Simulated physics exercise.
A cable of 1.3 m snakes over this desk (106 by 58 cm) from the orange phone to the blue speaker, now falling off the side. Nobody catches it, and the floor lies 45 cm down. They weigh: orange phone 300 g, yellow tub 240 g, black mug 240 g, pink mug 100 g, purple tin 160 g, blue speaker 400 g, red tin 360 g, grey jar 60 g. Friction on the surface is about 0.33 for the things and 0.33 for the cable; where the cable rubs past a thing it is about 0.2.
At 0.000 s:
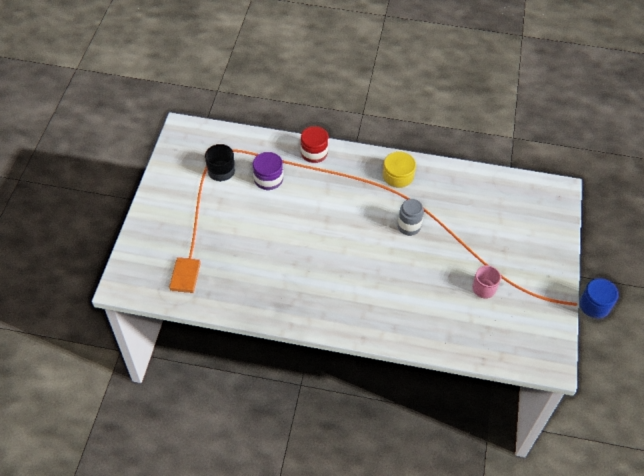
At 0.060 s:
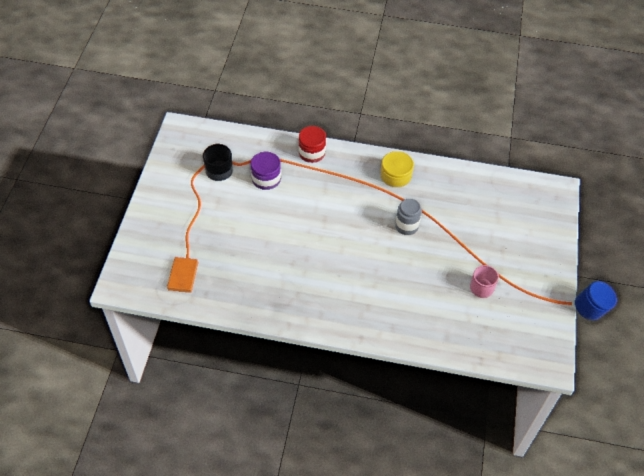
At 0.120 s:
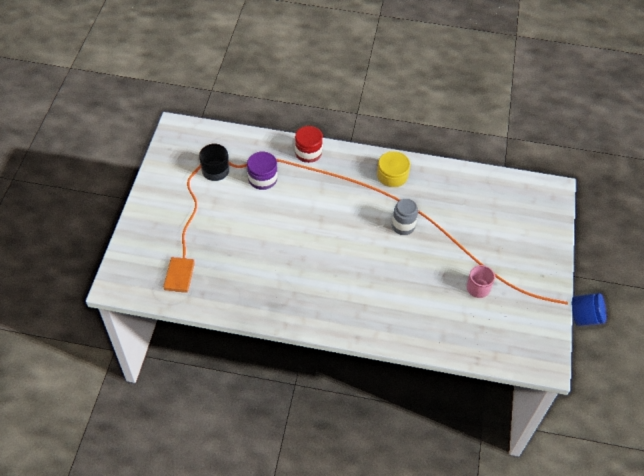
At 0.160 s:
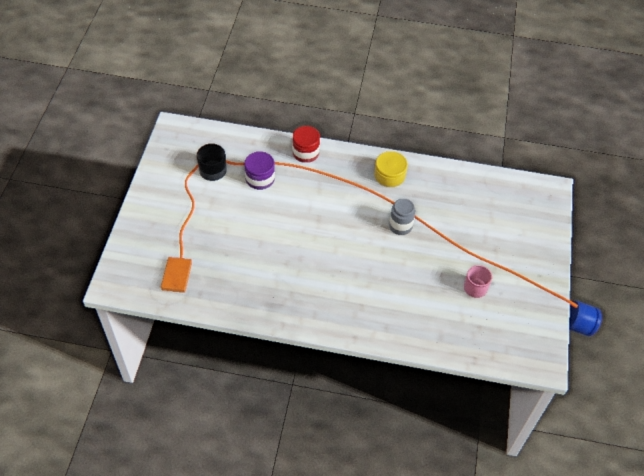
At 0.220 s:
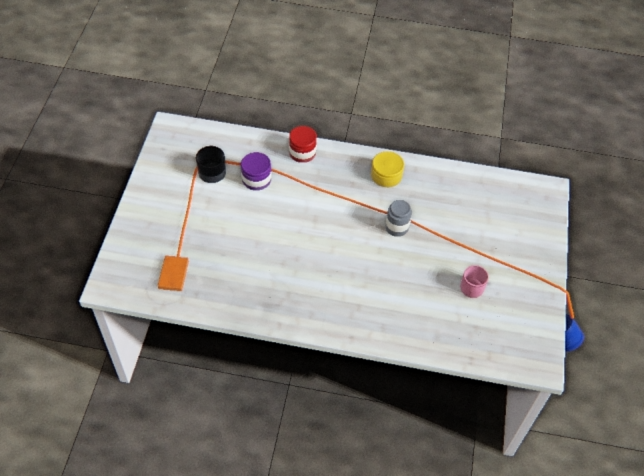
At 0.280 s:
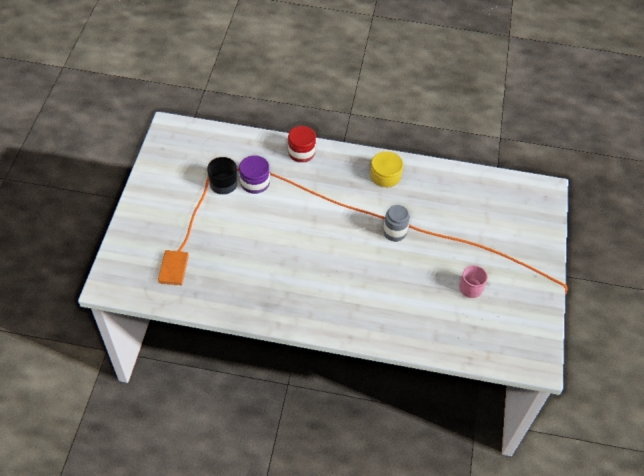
White table with a blue speaker dropping off the right edge, pulling an orange cable taut and dragging a black mug toward a purple tin.
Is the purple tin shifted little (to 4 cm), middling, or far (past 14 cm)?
Result: Purple tin travels a long way.
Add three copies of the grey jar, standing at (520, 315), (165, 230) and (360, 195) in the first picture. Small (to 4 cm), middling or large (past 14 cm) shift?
In turn: Small, small, middling.
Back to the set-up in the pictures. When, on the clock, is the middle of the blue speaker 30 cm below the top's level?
That is: 0.36 s.
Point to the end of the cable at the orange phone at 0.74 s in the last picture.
Near (198, 236).
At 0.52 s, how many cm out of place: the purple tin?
Purple tin 15 cm.
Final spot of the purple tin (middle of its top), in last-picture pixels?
At about (303, 236).
After 0.5 s, the cable's tail end at (197, 237); purple tin 17 cm off its start, black mug 21 cm off its start, blue speaker over the edge.
After 0.7 s, the cable's tail end at (198, 236); purple tin 24 cm off its start, black mug 24 cm off its start, blue speaker over the edge.
After 1.0 s, the cable's tail end at (198, 236); purple tin 24 cm off its start at (303, 236), black mug 24 cm off its start at (263, 218), blue speaker over the edge.
After 1.2 s, the cable's tail end at (198, 236); purple tin 24 cm off its start, black mug 23 cm off its start, blue speaker over the edge.
After 2.4 s, the cable's tail end at (198, 236); purple tin 24 cm off its start at (303, 236), black mug 23 cm off its start at (263, 218), blue speaker over the edge, orange phone 8 cm off its start at (186, 247).
